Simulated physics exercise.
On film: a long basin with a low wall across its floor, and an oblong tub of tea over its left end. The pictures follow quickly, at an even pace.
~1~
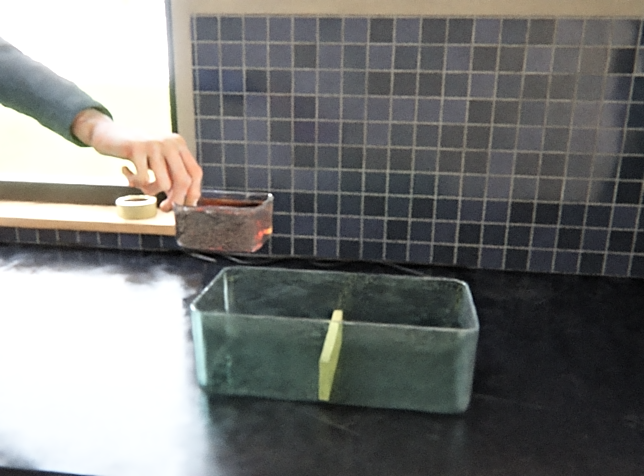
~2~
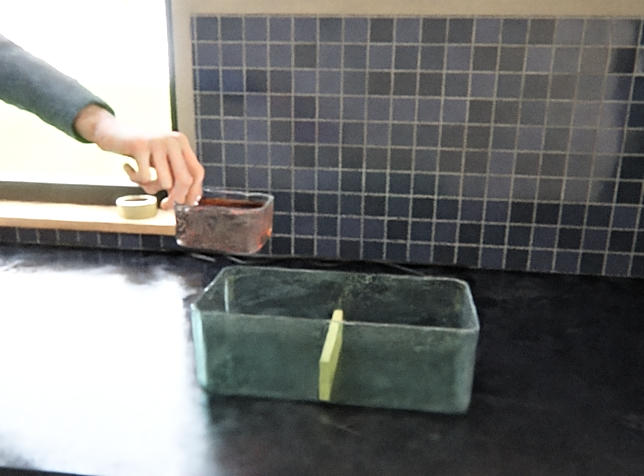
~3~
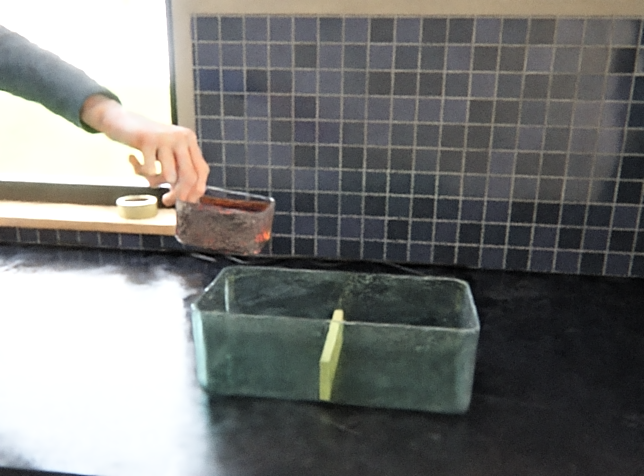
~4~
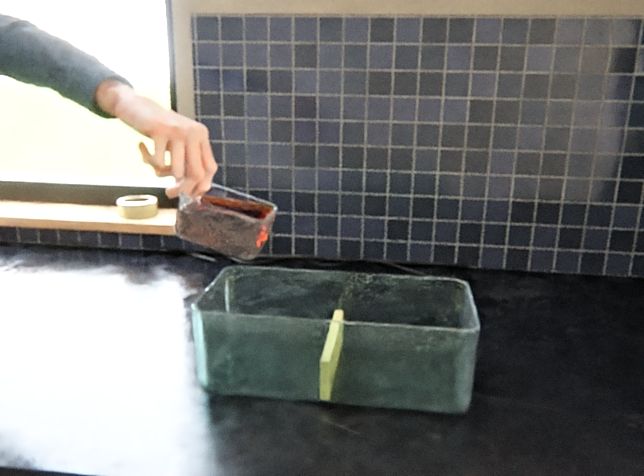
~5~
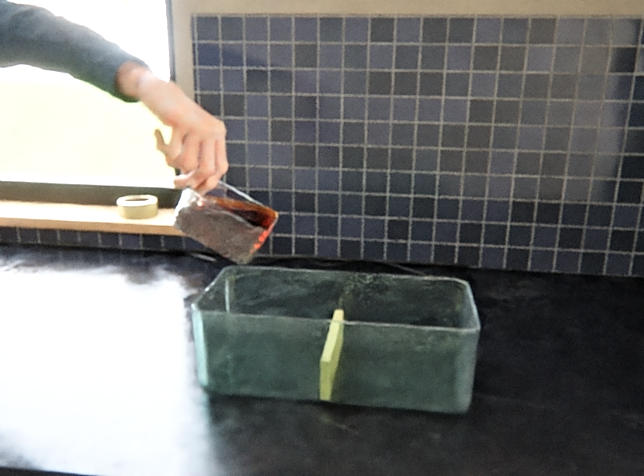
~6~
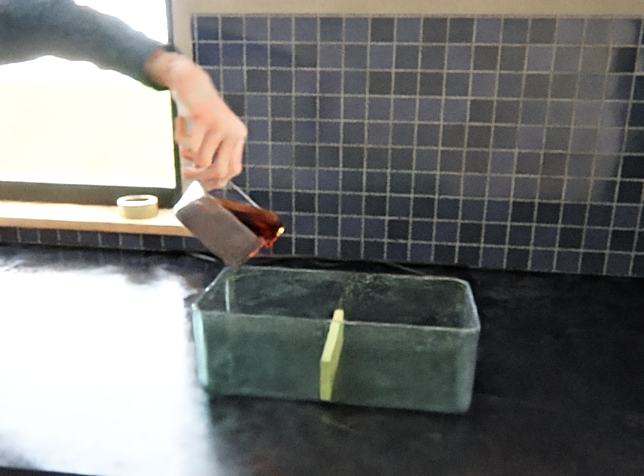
A hand tilting a small clear tub of dark reddish-brown liquid rightward above the left end of a long, divided glass basin.
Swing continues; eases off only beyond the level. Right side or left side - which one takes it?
The left compartment will collect the most.
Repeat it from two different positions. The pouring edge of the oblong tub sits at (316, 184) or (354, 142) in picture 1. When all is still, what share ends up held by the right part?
Roughly 75 in a hundred the first time and 90 in a hundred the second.
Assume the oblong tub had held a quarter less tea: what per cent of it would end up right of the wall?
5 per cent.
A moment on, the tilt is 117° and 6 per cent is still to pour, 80 is left of the wall and 0 right of it.
Next, the tilt is 121° and 0 per cent is still to pour, 94 is left of the wall and 3 right of it.
Then the tilt is 121° and 0 per cent is still to pour, 92 is left of the wall and 6 right of it.
Later the tilt is 121° and 0 per cent is still to pour, 92 is left of the wall and 6 right of it.
At rest 92 per cent lies left of the wall, 6 right of it and 2 outside.
